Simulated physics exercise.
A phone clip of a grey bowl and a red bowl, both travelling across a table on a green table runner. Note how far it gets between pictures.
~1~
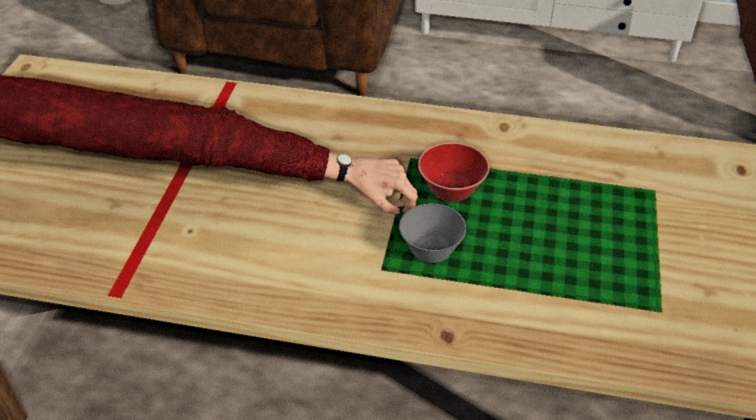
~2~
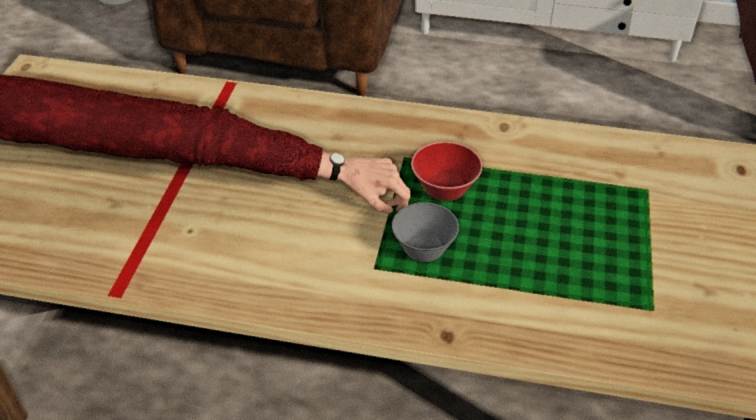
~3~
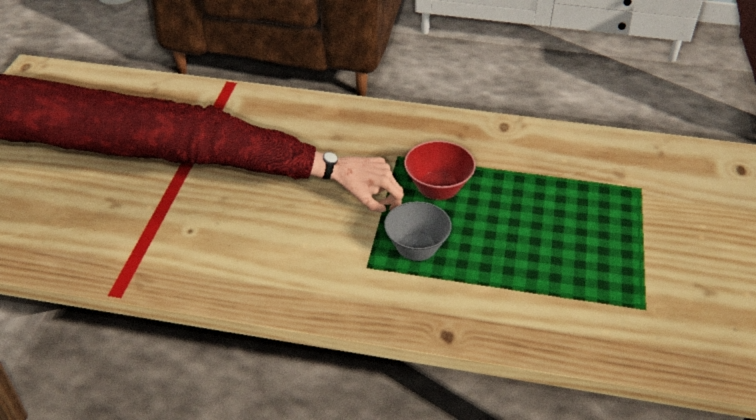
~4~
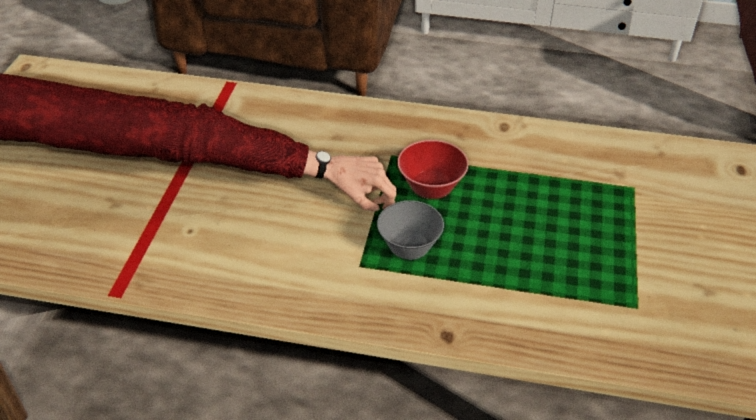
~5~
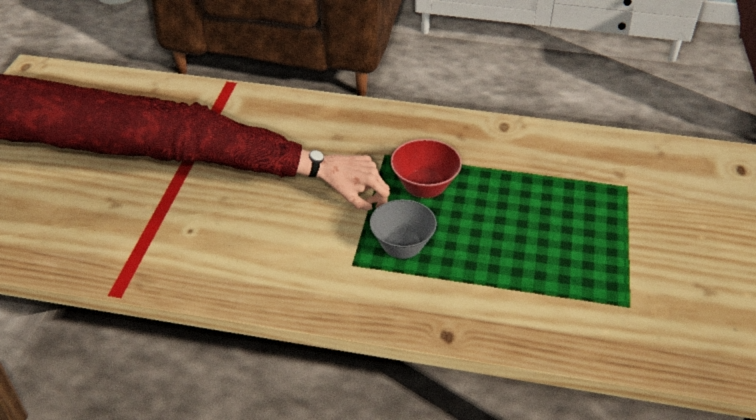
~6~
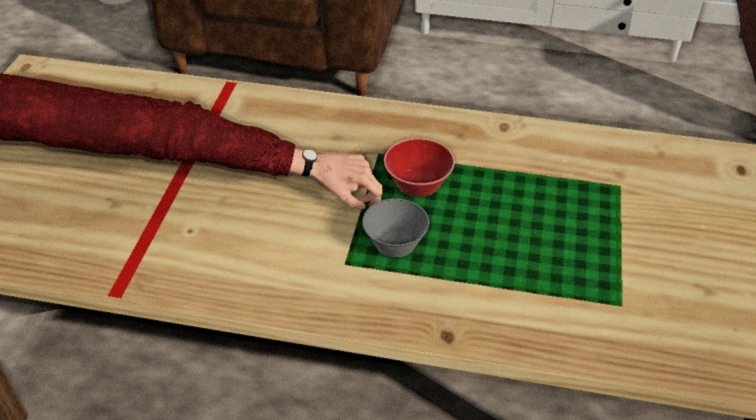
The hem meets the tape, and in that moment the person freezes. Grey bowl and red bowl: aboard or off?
Grey bowl - aboard. Red bowl - aboard.
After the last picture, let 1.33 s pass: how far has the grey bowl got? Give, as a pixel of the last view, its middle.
At that time it sits close to pixel (208, 206).
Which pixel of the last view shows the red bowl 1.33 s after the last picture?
I'd put it at roughly (244, 149) in the last view.
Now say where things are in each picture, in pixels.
The first frame shows table runner end (381, 271); grey bowl (433, 227); red bowl (454, 165); tape (125, 277).
The second frame shows table runner end (374, 269), far hem (654, 312); red bowl (447, 164).
The third frame shows table runner end (366, 268); grey bowl (418, 225).
The fourth frame shows table runner end (359, 267), far hem (638, 309); red bowl (433, 162).
The fifth frame shows table runner end (352, 266); grey bowl (403, 222).
The sixth frame shows table runner end (345, 265), far hem (622, 307); grey bowl (396, 221); red bowl (420, 160); tape (125, 277).
Then, 1.33 s later than the last view, hem at the tape; grey bowl on the cloth near (208, 206); red bowl on the cloth near (244, 149).
Then, 1.44 s later than the last view, hem at the tape; grey bowl on the cloth near (200, 205); red bowl on the cloth near (236, 148).
Finally, hem at the tape; grey bowl on the cloth near (200, 205); red bowl on the cloth near (236, 148). The grey bowl stays on the cloth and the red bowl remains aboard.
